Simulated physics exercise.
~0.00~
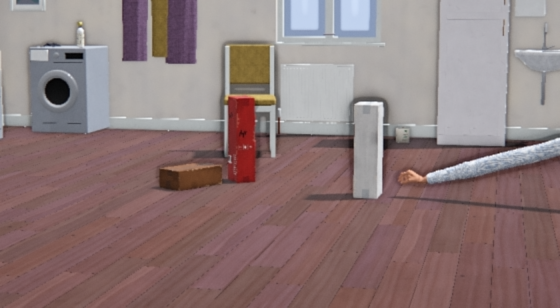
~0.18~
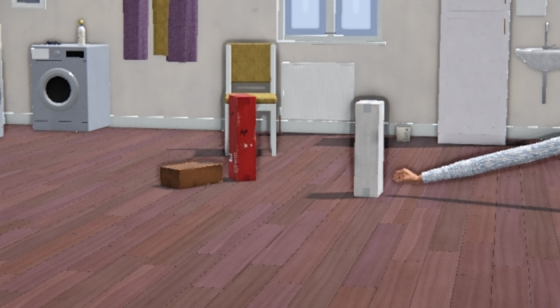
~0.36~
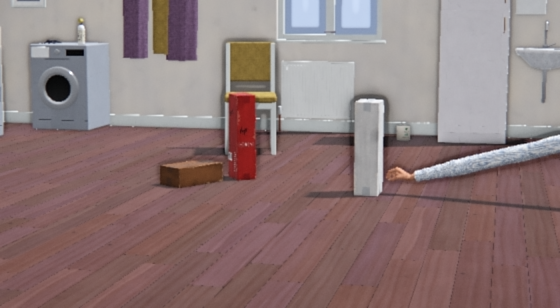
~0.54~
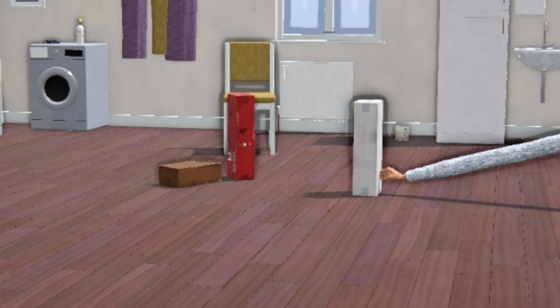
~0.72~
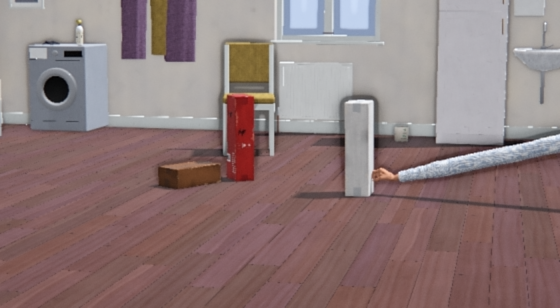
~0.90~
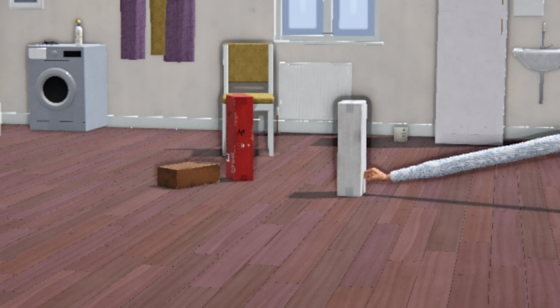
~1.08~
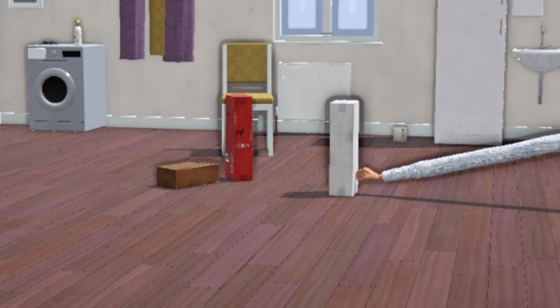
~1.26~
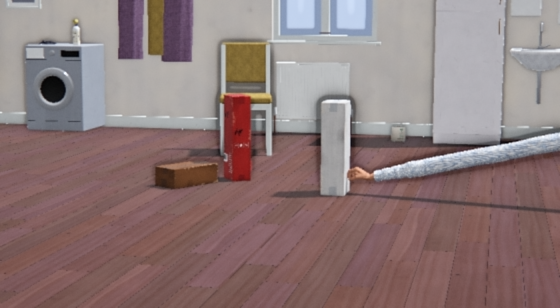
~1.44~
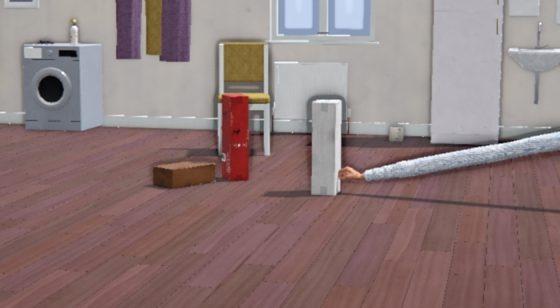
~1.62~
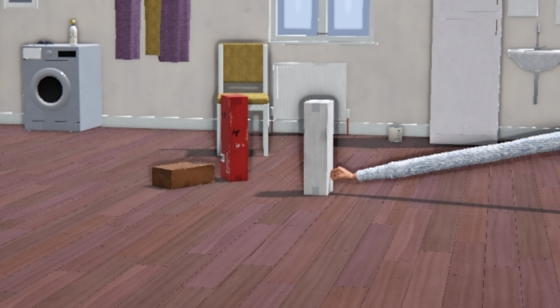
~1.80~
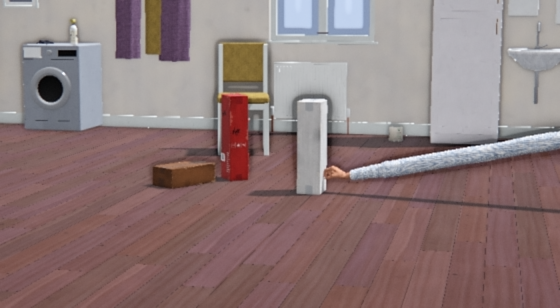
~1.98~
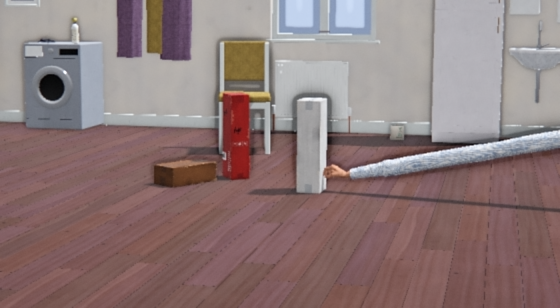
A hand on a long, fuzzy white sleeve reached in from the right and slowly pushed a tall white box left across the wooden floor toward a red box and a brown one, then stopped, leaving it standing upright short of them.
